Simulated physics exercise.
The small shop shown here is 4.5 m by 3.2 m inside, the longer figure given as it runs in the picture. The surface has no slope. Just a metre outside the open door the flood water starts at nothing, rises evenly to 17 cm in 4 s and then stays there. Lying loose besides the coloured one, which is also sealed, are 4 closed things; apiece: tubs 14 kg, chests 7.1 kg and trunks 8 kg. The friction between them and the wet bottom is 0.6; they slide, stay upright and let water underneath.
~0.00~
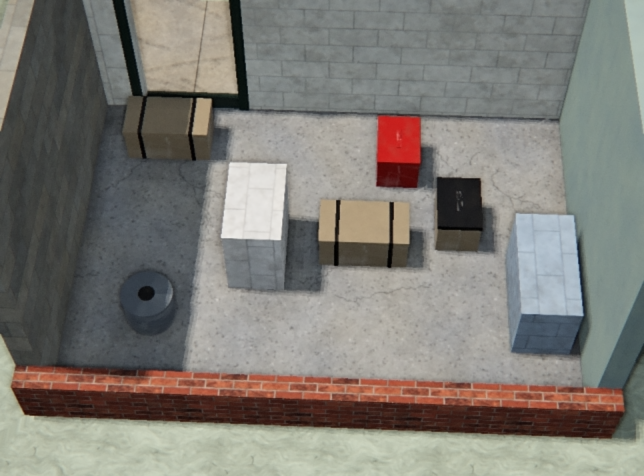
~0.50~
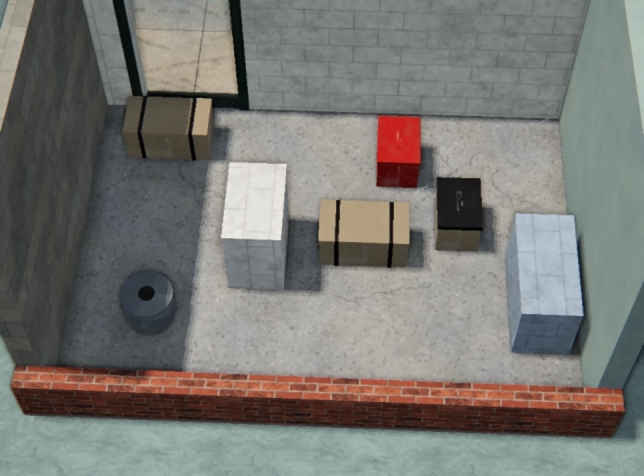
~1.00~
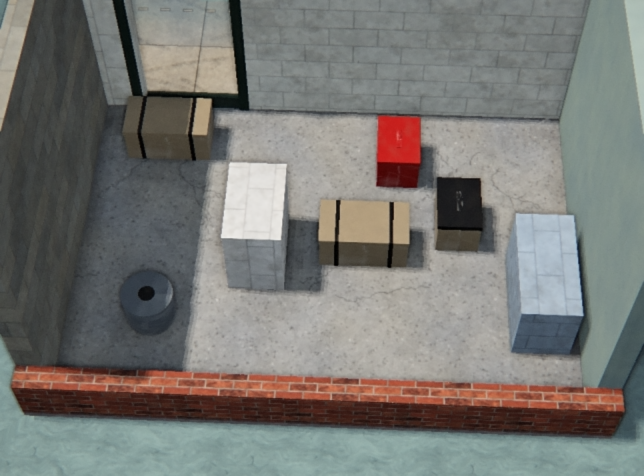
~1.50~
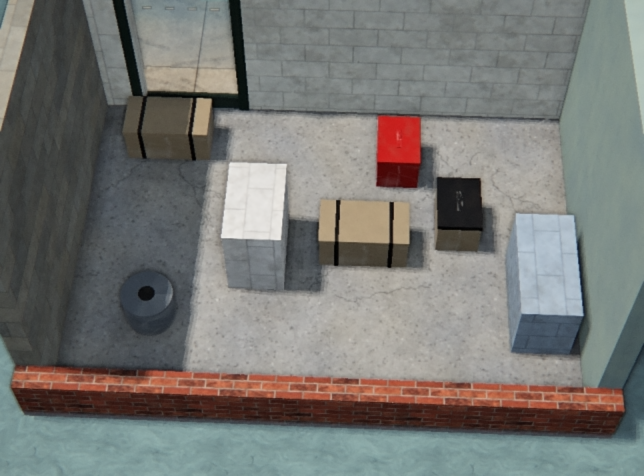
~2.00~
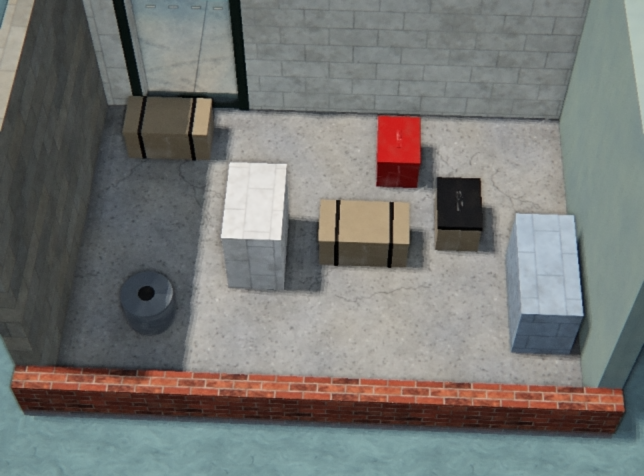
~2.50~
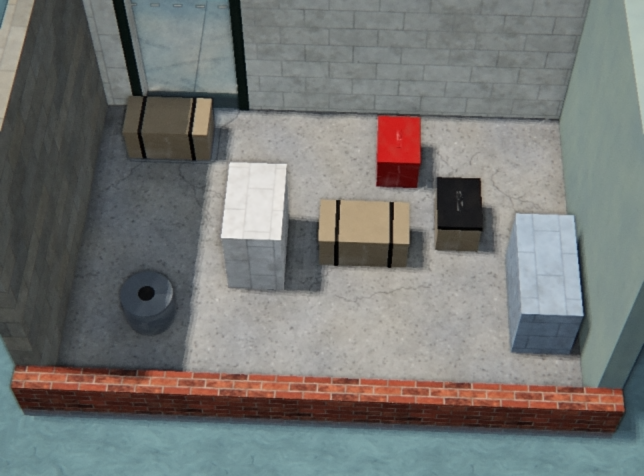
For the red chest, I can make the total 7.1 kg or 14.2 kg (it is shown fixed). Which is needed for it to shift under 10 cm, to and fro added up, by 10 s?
Both are sufficient.
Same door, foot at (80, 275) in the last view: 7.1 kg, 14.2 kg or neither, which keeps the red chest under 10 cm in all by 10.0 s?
In that setup just the second mass works.
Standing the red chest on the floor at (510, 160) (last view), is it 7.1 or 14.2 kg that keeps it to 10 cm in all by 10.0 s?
Note: Both OK.
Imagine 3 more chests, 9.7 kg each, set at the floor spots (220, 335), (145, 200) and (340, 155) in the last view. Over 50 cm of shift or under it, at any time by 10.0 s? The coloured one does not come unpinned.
In the order given, beyond the mark, then beyond the mark, and last within the mark.
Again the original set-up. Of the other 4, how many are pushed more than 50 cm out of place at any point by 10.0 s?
The number is 2.
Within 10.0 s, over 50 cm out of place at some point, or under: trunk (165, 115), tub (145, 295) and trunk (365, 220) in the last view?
The three come out further, further, not as far, in that order.
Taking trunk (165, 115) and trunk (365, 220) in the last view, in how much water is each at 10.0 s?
Around 11 cm and 4 cm.
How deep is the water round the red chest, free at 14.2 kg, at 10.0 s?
Roughly 3 cm.
After 3.5 s the red chest would be 0 cm from its start with 7.1 kg and 0 cm from its start with 14.2 kg; 0 cm of water round it then.
After 4.5 s the red chest would be 0 cm from its start with 7.1 kg and 0 cm from its start with 14.2 kg; 0 cm of water round it then.
After 7.0 s the red chest would be 0 cm from its start with 7.1 kg and 0 cm from its start with 14.2 kg; 2 cm of water round it then.
After 10.0 s the red chest would be 5 cm from its start with 7.1 kg and 0 cm from its start with 14.2 kg; 3 cm of water round it then.
